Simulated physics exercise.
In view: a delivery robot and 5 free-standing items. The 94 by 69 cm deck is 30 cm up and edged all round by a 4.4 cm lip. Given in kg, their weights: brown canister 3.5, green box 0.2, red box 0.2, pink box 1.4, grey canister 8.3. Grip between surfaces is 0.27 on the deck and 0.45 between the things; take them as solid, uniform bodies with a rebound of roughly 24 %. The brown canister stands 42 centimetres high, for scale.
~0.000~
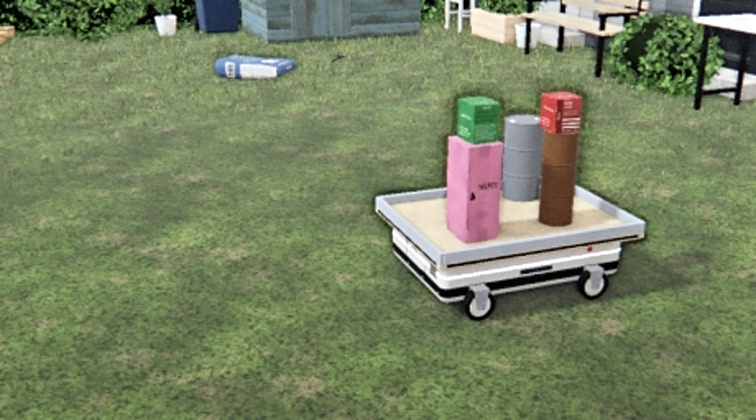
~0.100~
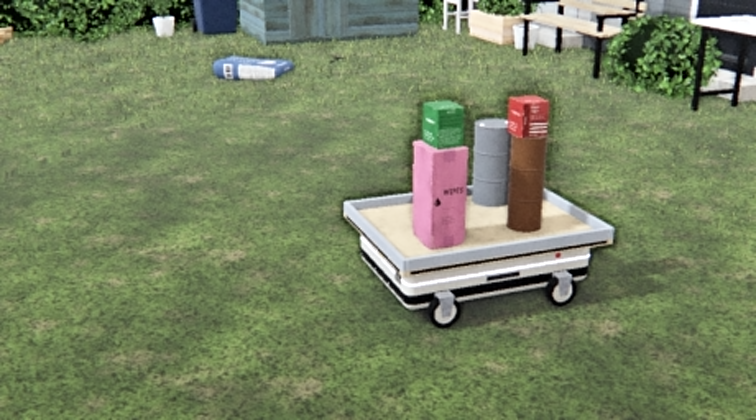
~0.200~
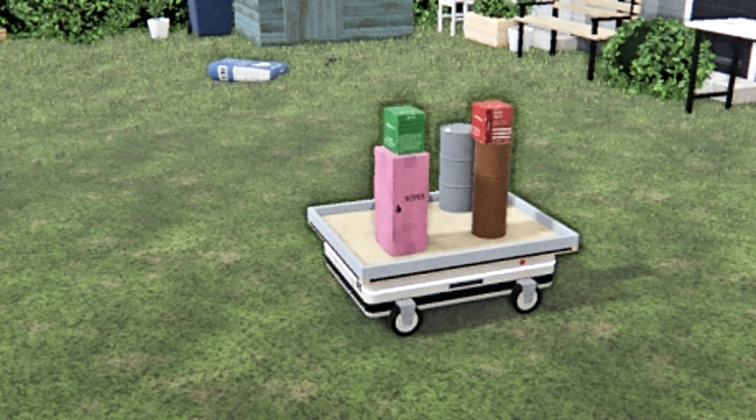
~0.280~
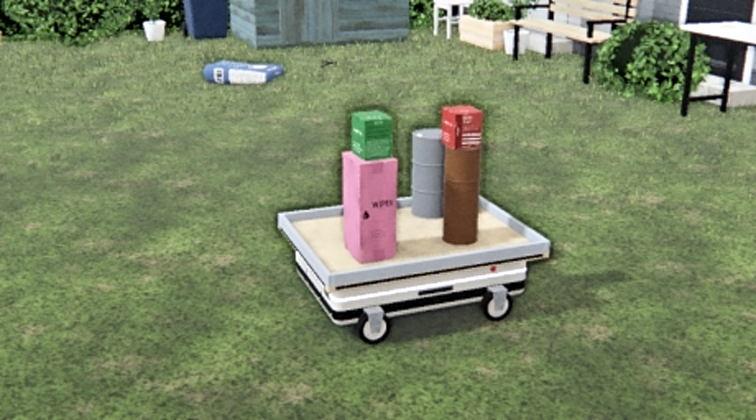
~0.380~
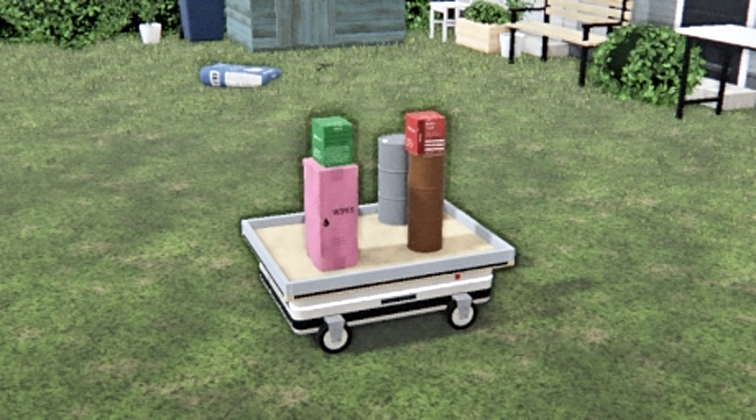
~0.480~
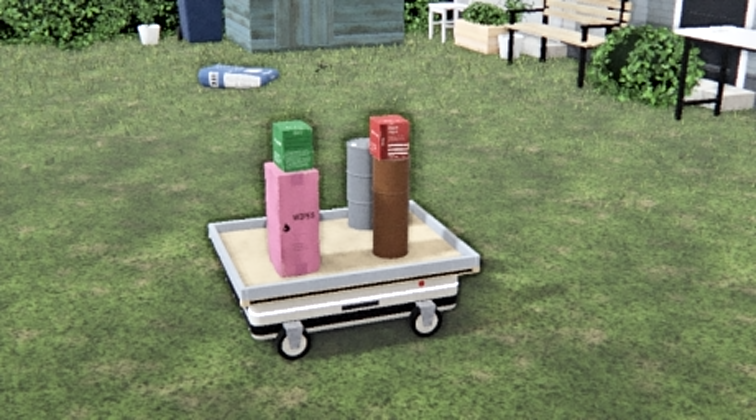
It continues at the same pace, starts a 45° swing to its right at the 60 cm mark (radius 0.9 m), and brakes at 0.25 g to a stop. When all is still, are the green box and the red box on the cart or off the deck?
The green box has gone; the red box stays put.
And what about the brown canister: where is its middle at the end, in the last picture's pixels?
I'd put it at around (82, 183).
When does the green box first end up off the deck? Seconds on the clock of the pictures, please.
It happens near 0.9 s.
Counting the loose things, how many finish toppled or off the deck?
That gives 1.
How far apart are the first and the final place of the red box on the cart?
It ends about 2 centimetres from where it started.
After 0.88 s, 132 cm covered, turned 36°; green box now off the deck; red box moved 2 cm near (225, 137); pink box 10° off upright.
After 1.28 s, 187 cm covered, turned 45°; red box moved 3 cm near (110, 124); pink box 4° off upright; brown canister moved 3 cm.
In the end (2.1 s), off the deck, green box; not toppled but over 10 cm from the start, pink box; the other 3 under 10 cm from the start. In the last view, red box near (74, 119).
